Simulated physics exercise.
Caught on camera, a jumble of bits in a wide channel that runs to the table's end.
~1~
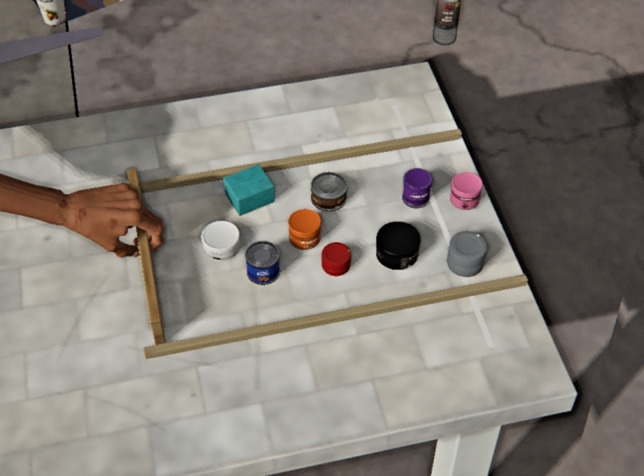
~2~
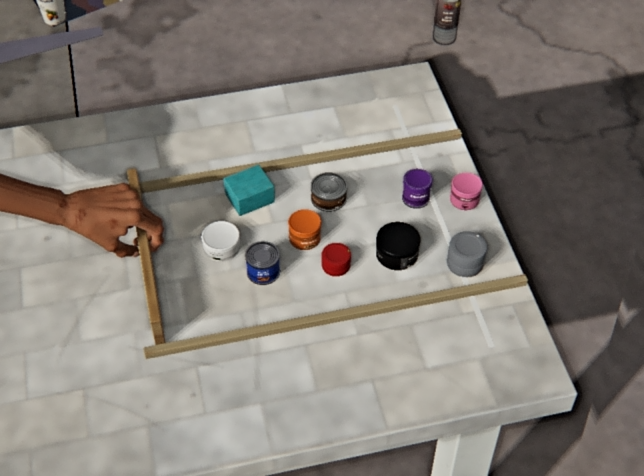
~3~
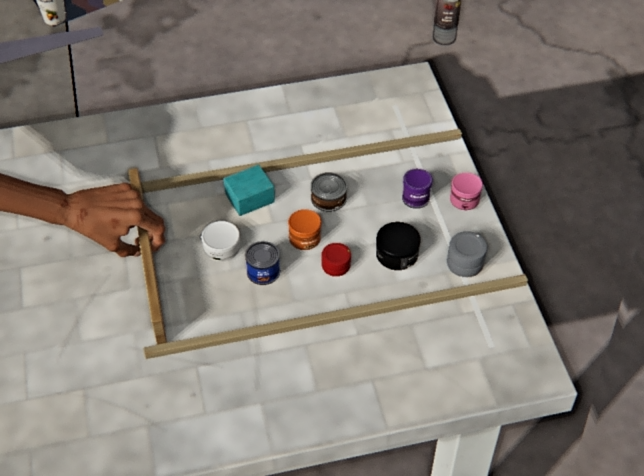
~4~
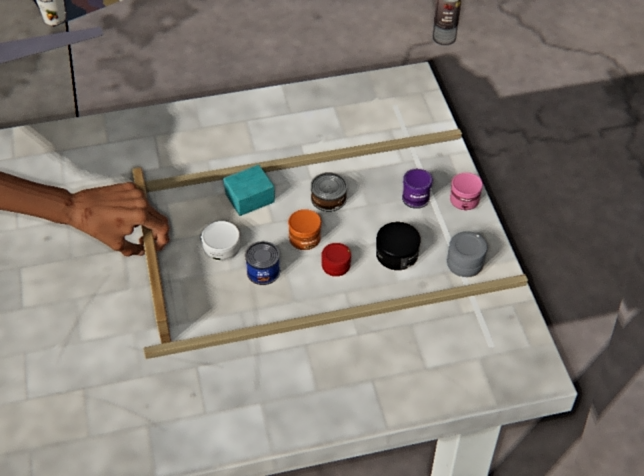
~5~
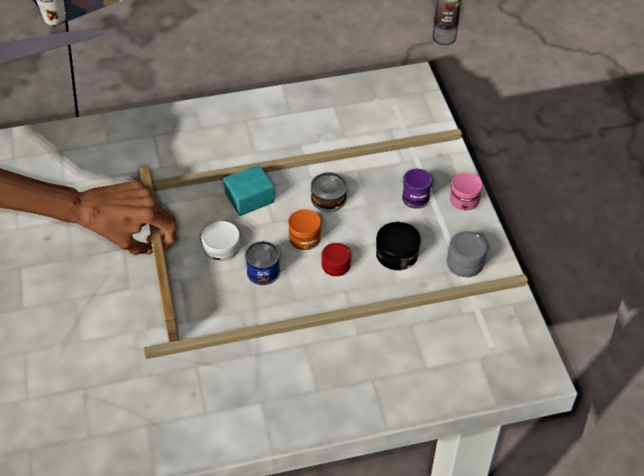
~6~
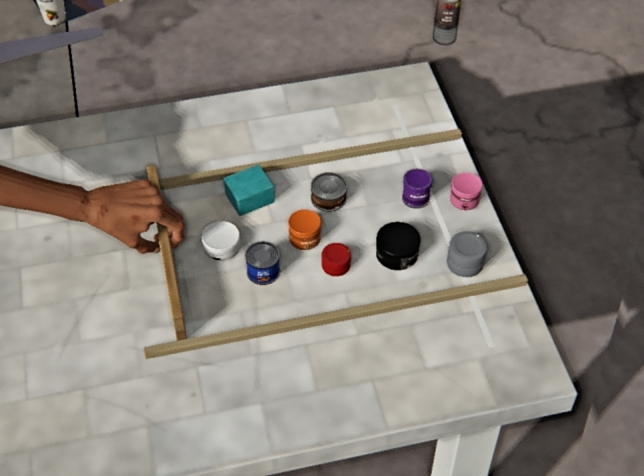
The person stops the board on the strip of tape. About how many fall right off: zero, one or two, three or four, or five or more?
The number that fall off is one or two.
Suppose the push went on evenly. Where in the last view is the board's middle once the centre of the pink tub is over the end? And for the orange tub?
At (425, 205) for the pink tub; at (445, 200) for the orange tub.
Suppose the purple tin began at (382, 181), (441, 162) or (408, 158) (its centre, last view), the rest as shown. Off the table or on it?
The purple tin falls; is lost; holds on.
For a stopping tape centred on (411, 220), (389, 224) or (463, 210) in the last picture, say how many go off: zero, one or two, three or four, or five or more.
The falls would be none at all; zero; at least five.
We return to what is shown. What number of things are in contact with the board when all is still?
It touches 4.
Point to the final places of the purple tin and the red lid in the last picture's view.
The purple tin stops around (473, 175); the red lid around (471, 251).
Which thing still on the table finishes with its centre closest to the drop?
The brown pot.
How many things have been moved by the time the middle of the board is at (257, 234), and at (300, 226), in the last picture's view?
At the one place 4, at the other 6.
Soon after, none off yet; pink tub at rest near (466, 192); grey lid at rest near (467, 255); purple tin at rest near (417, 189).
In the end, the number that fall off is one or two; gone, pink tub.
